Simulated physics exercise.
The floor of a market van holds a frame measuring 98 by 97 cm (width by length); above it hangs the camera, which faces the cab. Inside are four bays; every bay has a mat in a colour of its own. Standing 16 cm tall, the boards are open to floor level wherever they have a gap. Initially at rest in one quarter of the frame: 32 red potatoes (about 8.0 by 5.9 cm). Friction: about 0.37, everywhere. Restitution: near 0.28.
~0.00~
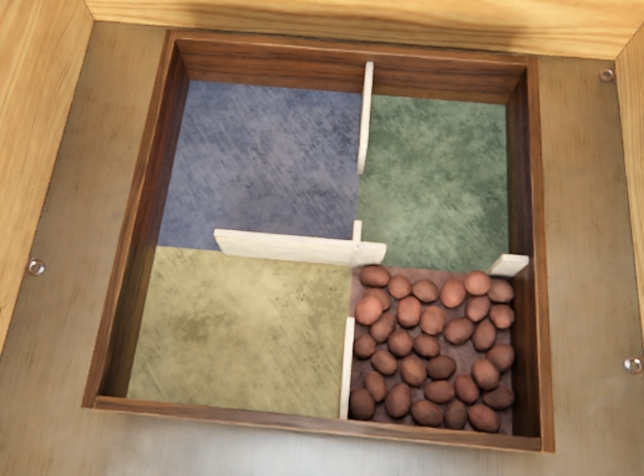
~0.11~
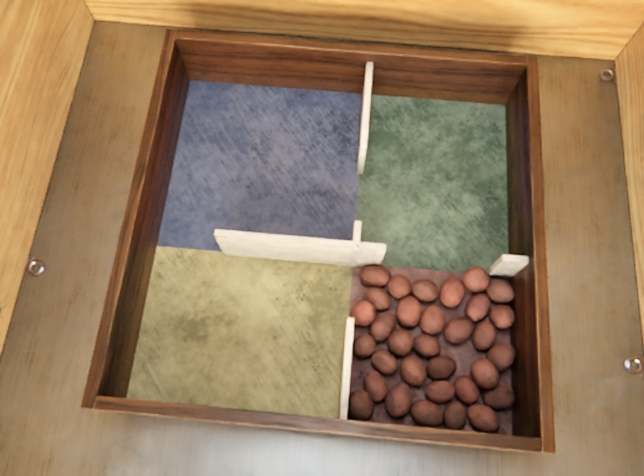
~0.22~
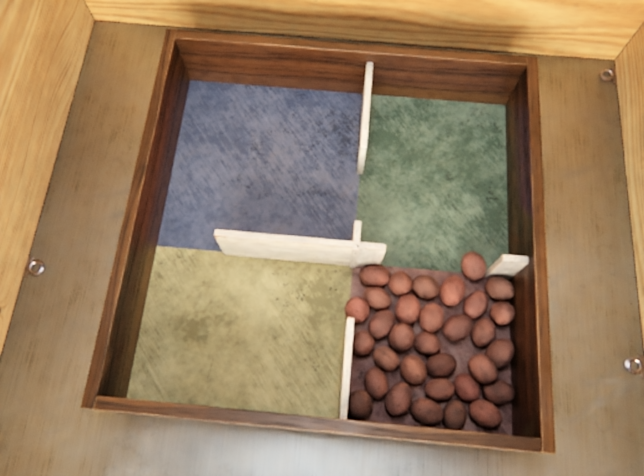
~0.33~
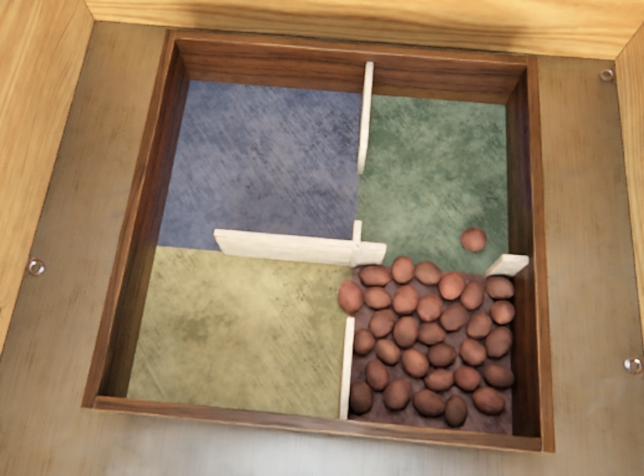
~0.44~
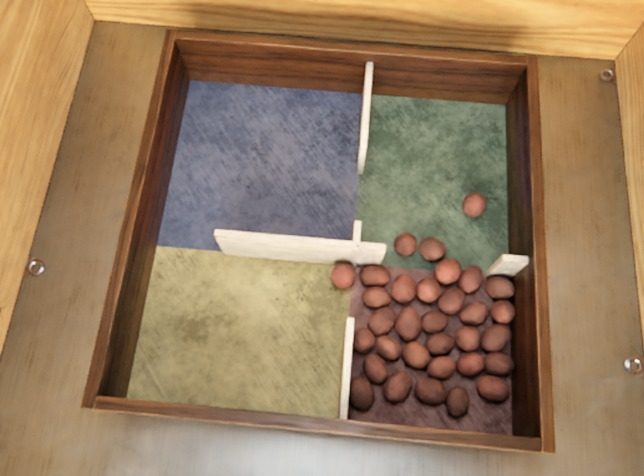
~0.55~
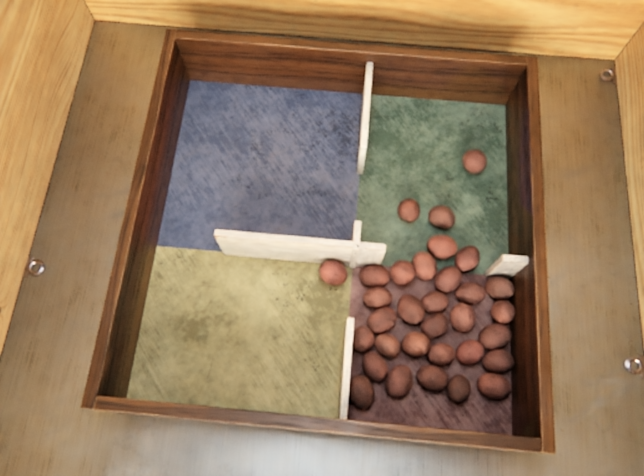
In a wooden frame split into four coloured bays, reddish-brown potatoes lay packed in the red bay, then shifted upward, several rolling through the gap onto the green mat and one slipping onto the yellow.
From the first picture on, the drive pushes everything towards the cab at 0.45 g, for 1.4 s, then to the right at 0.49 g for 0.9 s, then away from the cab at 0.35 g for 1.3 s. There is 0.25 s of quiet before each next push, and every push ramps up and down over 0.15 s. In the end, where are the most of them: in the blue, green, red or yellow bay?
I would say the red one.
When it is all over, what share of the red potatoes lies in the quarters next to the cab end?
Some 20 %.
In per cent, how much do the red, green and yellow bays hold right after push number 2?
The split comes out as red 40 per cent, green 60 per cent and yellow 0 per cent.
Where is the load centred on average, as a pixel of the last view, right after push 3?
Mean position: Roughly (444, 335).
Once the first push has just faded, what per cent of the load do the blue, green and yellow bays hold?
Blue at 0, green at 60, yellow at 0 in a hundred.
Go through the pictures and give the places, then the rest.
Middle of the blue mat (265, 165); middle of the green mat (435, 179); middle of the red mat (430, 348); middle of the yellow mat (242, 331); 32 in the red bay; the potato farthest behind, in the direction of the first push, is at (426, 414), in the first frame.
In the second frame, 32 in the red bay; the potato farthest behind, in the direction of the first push, is at (426, 414).
In the third frame, 31 in the red bay and 1 in the green bay; the potato farthest behind, in the direction of the first push, is at (455, 415).
In the fourth frame, 30 in the red bay, 1 in the green bay and 1 in the yellow bay; the potato farthest behind, in the direction of the first push, is at (456, 410).
In the fifth frame, 28 in the red bay, 3 in the green bay and 1 in the yellow bay; the potato farthest behind, in the direction of the first push, is at (361, 393).
In the sixth frame, 25 in the red bay, 6 in the green bay and 1 in the yellow bay; the potato farthest behind, in the direction of the first push, is at (361, 392).
After push 1 (1.64 s), 12 in the red bay, 19 in the green bay and 1 in the yellow bay.
After push 2 (2.79 s), 13 in the red bay and 19 in the green bay.
After push 3 (4.34 s), 26 in the red bay and 6 in the green bay.
Outcome (at 5.44 s), 26 in the red bay and 6 in the green bay.
